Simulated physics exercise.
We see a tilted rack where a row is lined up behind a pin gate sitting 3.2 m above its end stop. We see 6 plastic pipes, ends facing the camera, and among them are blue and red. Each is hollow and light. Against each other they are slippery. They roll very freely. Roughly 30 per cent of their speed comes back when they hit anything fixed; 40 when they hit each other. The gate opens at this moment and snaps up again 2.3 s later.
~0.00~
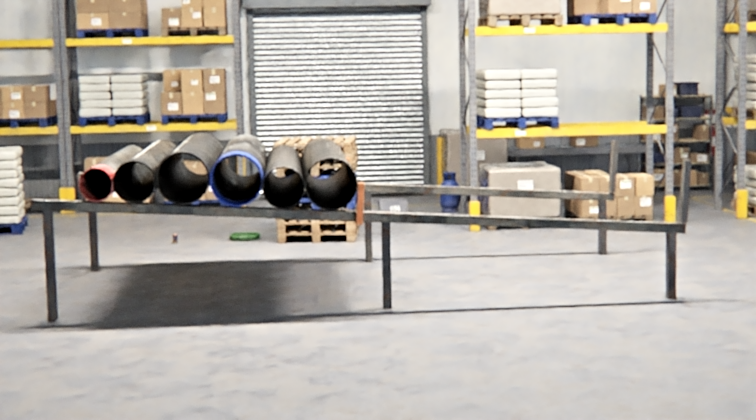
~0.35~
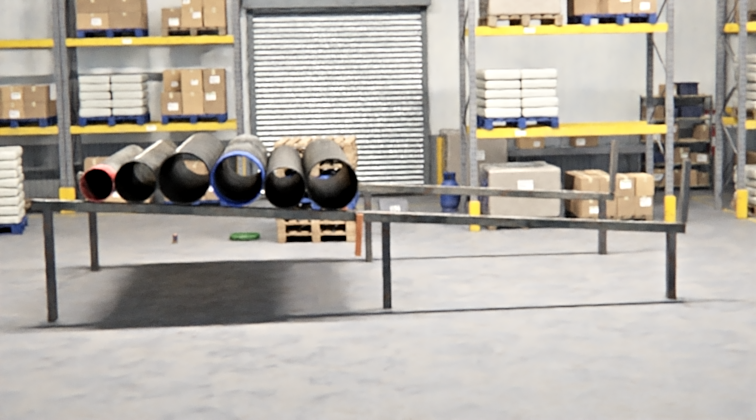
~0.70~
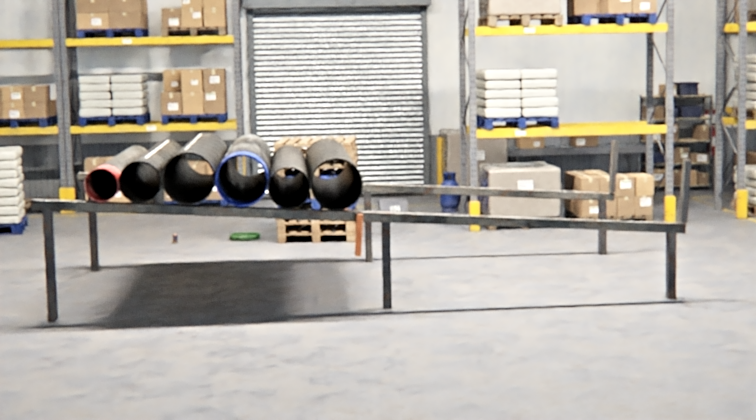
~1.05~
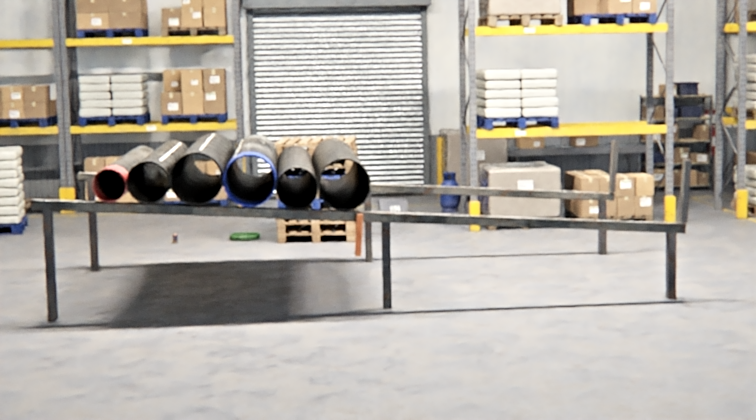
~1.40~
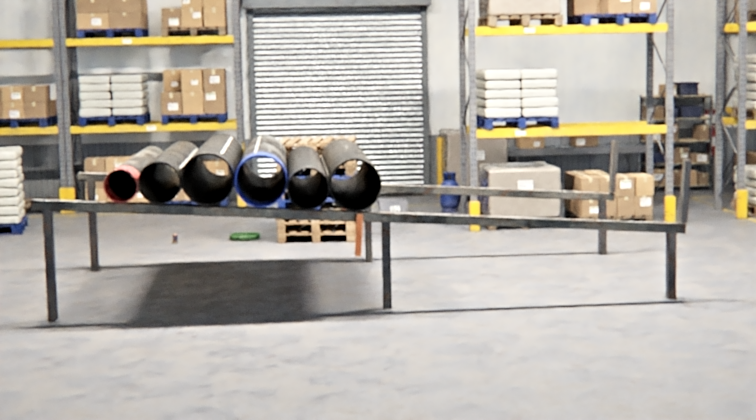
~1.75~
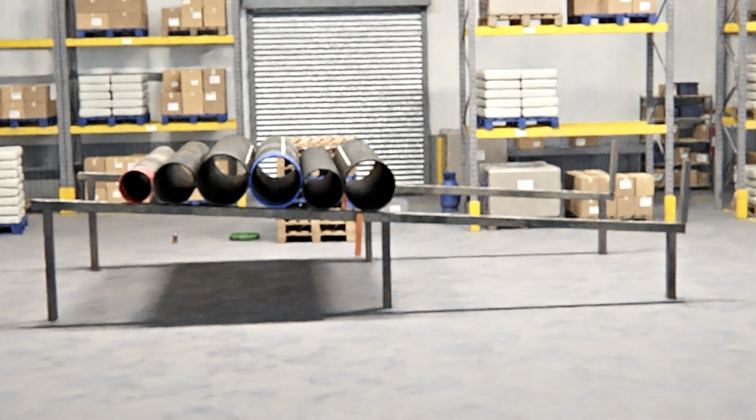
Warehouse with six pipes lined up on a sloping rack, the end gate dropping and the row rolling slowly to the right.
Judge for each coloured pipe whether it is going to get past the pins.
Blue: Is kept back. Red: Is kept back.
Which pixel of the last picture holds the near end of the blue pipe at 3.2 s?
Around (331, 184).
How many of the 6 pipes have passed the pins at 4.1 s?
2.
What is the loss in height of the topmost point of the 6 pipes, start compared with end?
5 cm.
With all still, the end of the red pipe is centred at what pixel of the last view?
Rest position in the last view: About (192, 188).
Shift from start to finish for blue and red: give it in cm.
The blue one comes to 90 and the red one to 90.
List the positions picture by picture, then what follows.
Blue (236, 181), red (96, 185); pins up; the rack falls 4°, in the first picture.
Blue (237, 181), red (97, 185); pins down, in the second picture.
Blue (242, 181), red (101, 185); pins down; the first has rolled 5 cm, in the third picture.
Blue (250, 181), red (109, 185); pins down; the first has rolled 15 cm, in the fourth picture.
Blue (261, 182), red (121, 186); pins down; the first has rolled 25 cm, in the fifth picture.
Blue (275, 182), red (135, 186); pins down; the first has rolled 35 cm, in the sixth picture.
By 2.4 s, blue is on the rails, 45 cm above the pins, rolling right; red is on the rails, 180 cm above the pins, rolling right; 1 of 6 has passed.
By 3.2 s, blue is on the rails, 30 cm above the pins; red is on the rails, 165 cm above the pins; 2 of 6 have passed.
By 4.1 s, red is on the rails, 160 cm above the pins; blue as before; 2 of 6 have passed.
Finally (5.1 s), blue is on the rails, 30 cm above the pins; red is on the rails, 160 cm above the pins; 2 of 6 have passed.
